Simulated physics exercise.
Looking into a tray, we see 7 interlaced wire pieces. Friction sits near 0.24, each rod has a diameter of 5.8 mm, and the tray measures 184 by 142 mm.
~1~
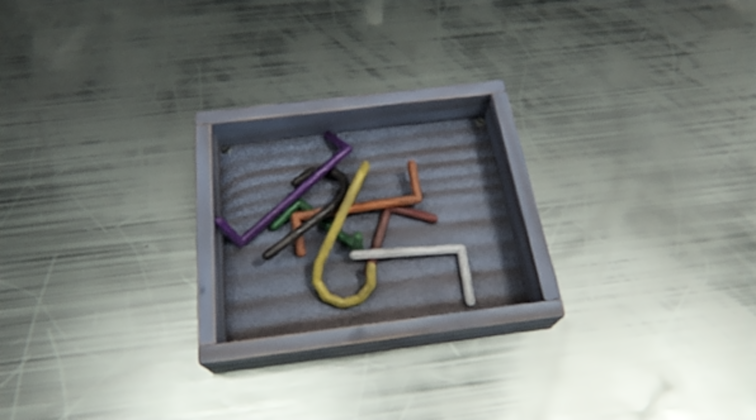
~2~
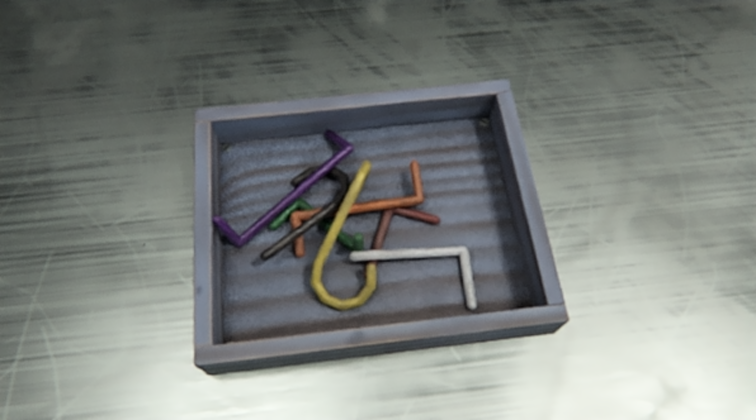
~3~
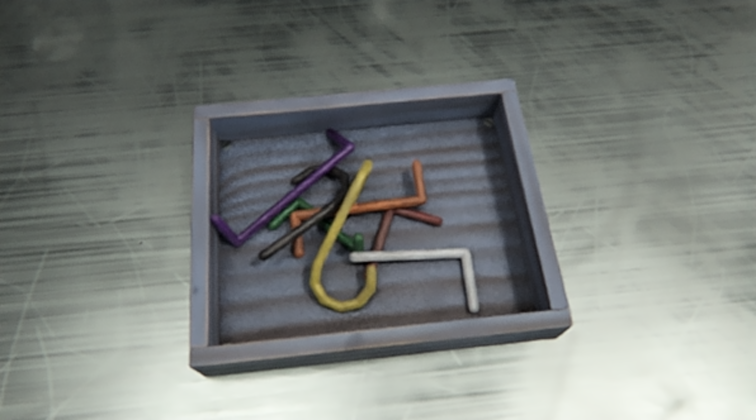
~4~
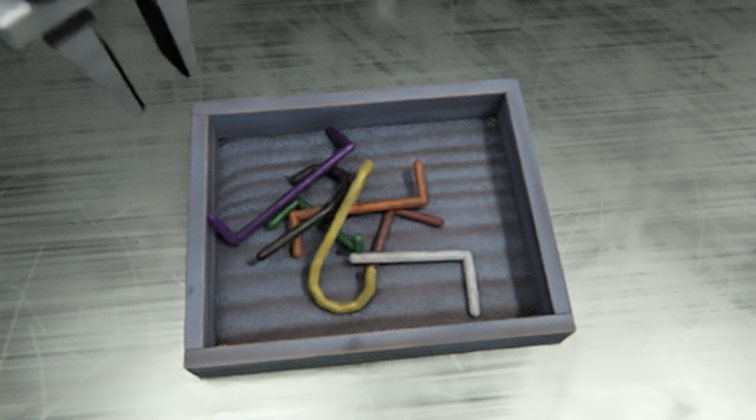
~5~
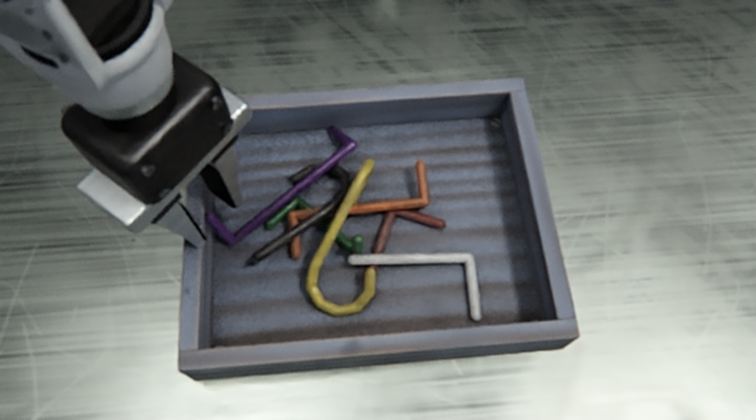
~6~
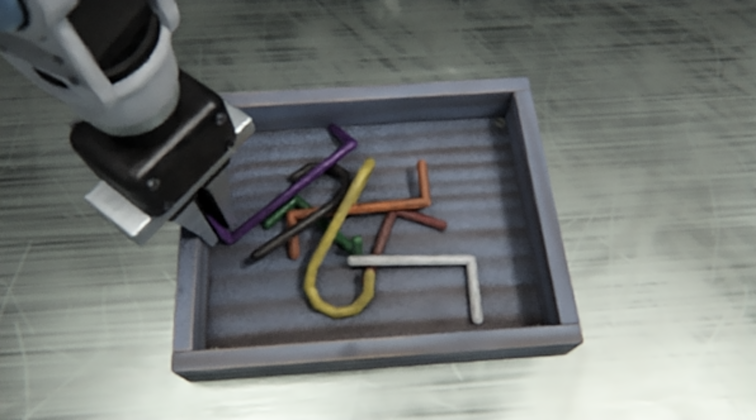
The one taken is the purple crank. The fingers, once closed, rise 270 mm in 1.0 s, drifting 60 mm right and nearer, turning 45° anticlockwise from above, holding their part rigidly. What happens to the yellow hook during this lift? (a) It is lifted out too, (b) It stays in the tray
b.
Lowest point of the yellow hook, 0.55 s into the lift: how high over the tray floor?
I'd say close to 0 mm.
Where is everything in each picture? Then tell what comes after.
The first frame shows fingers out of view, 215 mm above the grip; yellow hook from (347, 206) to (371, 267), passing over red key; purple crank from (328, 135) to (219, 221), passing over black hook.
The second frame shows fingers out of view, 215 mm above the grip; white key from (472, 304) to (355, 256), passing over red key; orange crank from (414, 165) to (300, 253), passing over green crank, under black hook.
The third frame shows fingers out of view, 201 mm above the grip; yellow hook from (348, 206) to (371, 270), passing over red key; green crank from (358, 238) to (273, 226), passing under orange crank, under black hook.
The fourth frame shows fingers (145, 65) 107 mm above the grip; black hook from (296, 180) to (261, 256), passing over green crank, over orange crank, under purple crank; red key from (439, 223) to (368, 278), passing under white key, under yellow hook.
The fifth frame shows fingers (203, 207) 13 mm above the grip; purple crank from (332, 130) to (210, 217), passing over black hook.
The sixth frame shows fingers (207, 216) closed on the purple crank; yellow hook from (348, 206) to (370, 275); purple crank from (333, 128) to (206, 215).
Then, 0.30 s into the lift, lowest point more than 20 mm over the tray floor, purple crank 59 mm.
Then, 0.55 s into the lift, lowest point more than 20 mm over the tray floor, purple crank 159 mm.
Then, 1.00 s into the lift, lowest point more than 20 mm over the tray floor, purple crank 273 mm.
End, hanging purple crank 273 mm; the other 6 are down.
